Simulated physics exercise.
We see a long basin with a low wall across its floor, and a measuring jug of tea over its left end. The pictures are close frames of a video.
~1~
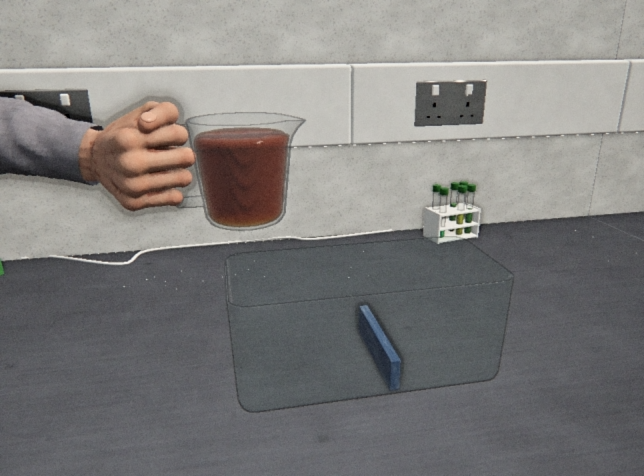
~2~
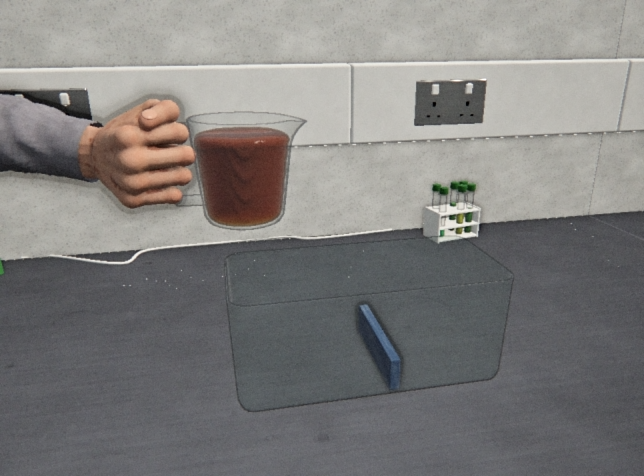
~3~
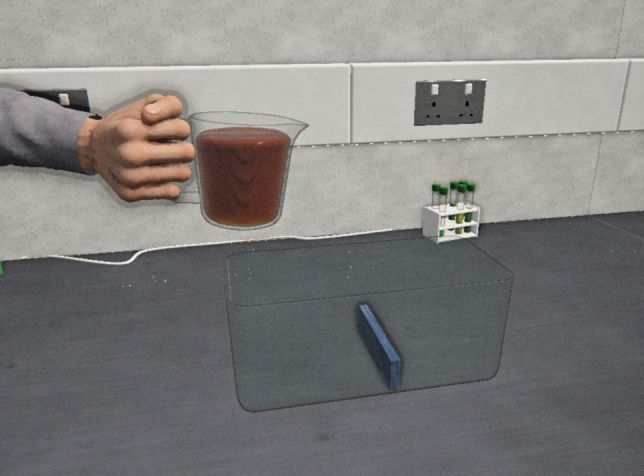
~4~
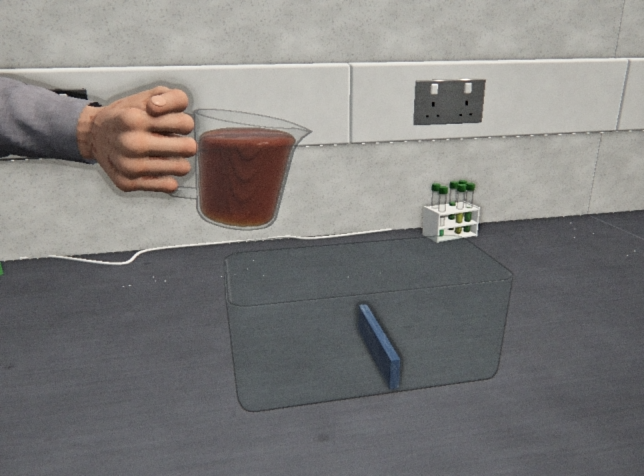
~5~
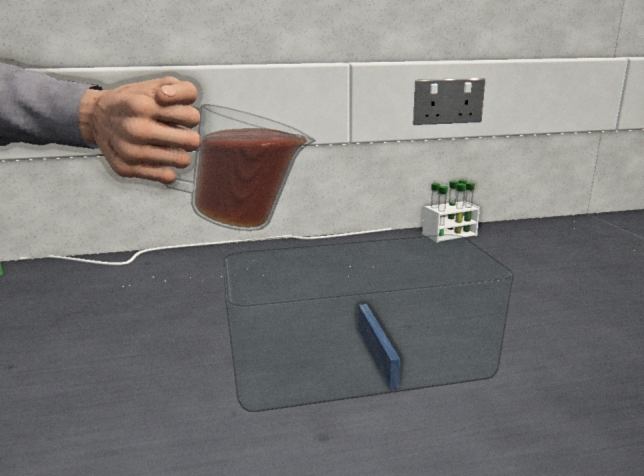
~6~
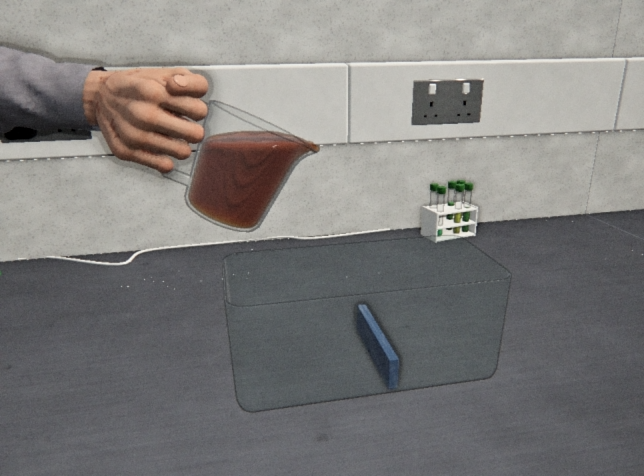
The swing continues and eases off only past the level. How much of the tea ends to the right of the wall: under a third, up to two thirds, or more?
In the end under a third is right of the wall.
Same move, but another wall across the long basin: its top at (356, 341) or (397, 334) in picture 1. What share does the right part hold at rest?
Roughly 75 per cent, and 10 per cent.
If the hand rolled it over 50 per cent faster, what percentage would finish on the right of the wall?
Near 10 %.
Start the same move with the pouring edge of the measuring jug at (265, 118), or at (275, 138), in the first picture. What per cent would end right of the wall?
In turn 10 and 5 in a hundred.
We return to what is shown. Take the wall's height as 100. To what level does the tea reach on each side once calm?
Some 50 per cent left and 20 right.
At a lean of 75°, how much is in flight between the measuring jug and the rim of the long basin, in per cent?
Close to 20 per cent.
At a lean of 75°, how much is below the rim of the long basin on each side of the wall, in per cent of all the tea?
The left part 10 per cent, the right part 5.
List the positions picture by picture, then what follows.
Tilt 0°; pouring edge (306, 119); surface from (193, 137) to (289, 133); the long basin's rim runs from (226, 280) to (488, 257); the wall's top is at (378, 332), in the first picture.
Tilt 1°; pouring edge (307, 119); surface from (193, 136) to (290, 133), in the second picture.
Tilt 5°; pouring edge (309, 123); surface from (196, 135) to (291, 134), in the third picture.
Tilt 10°; pouring edge (312, 130); surface from (198, 136) to (295, 134), in the fourth picture.
Tilt 17°; pouring edge (316, 139); surface from (201, 138) to (305, 135), in the fifth picture.
Tilt 26°; pouring edge (318, 151); surface from (200, 142) to (311, 145); 1 per cent is over the edge, in the sixth picture.
A moment on, the measuring jug is tipped on its side and 63 per cent is still to pour, 11 is left of the wall and 5 right of it.
Next, the measuring jug is tipped on its side and 19 per cent is still to pour, 48 is left of the wall and 19 right of it.
Then the measuring jug is tipped on its side and 3 per cent is still to pour, 73 is left of the wall and 20 right of it.
Later the measuring jug is tipped on its side and 1 per cent is still to pour, 77 is left of the wall and 22 right of it.
In the end 77 per cent lies left of the wall, 22 right of it and 1 outside.
